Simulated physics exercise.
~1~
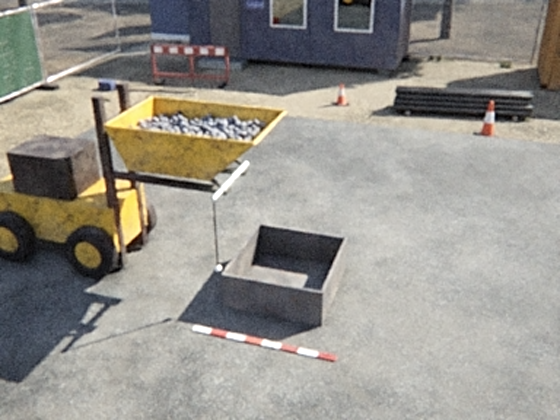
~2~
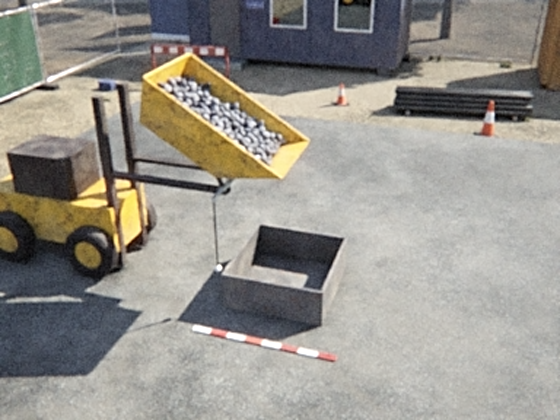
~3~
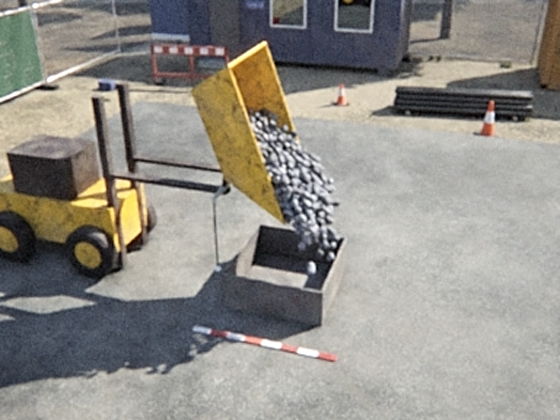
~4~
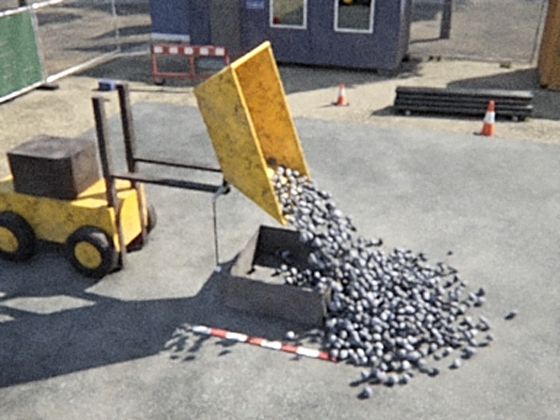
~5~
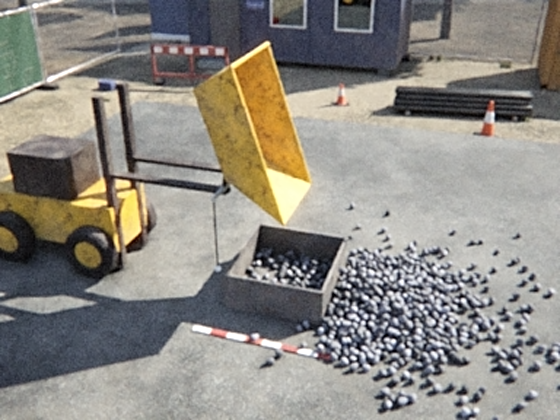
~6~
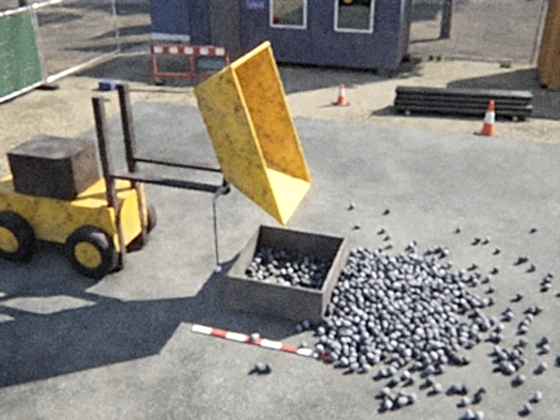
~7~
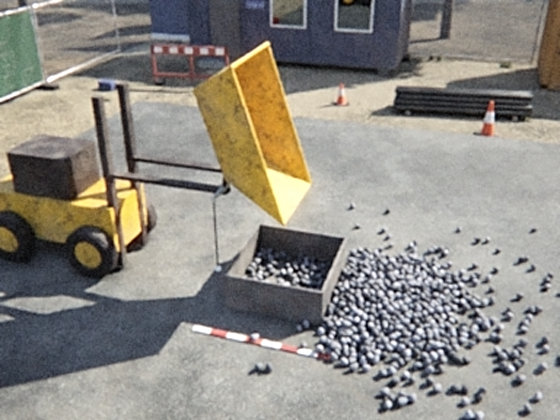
On a building site, a forklift's yellow skip tips grey stones, most landing outside the bin.
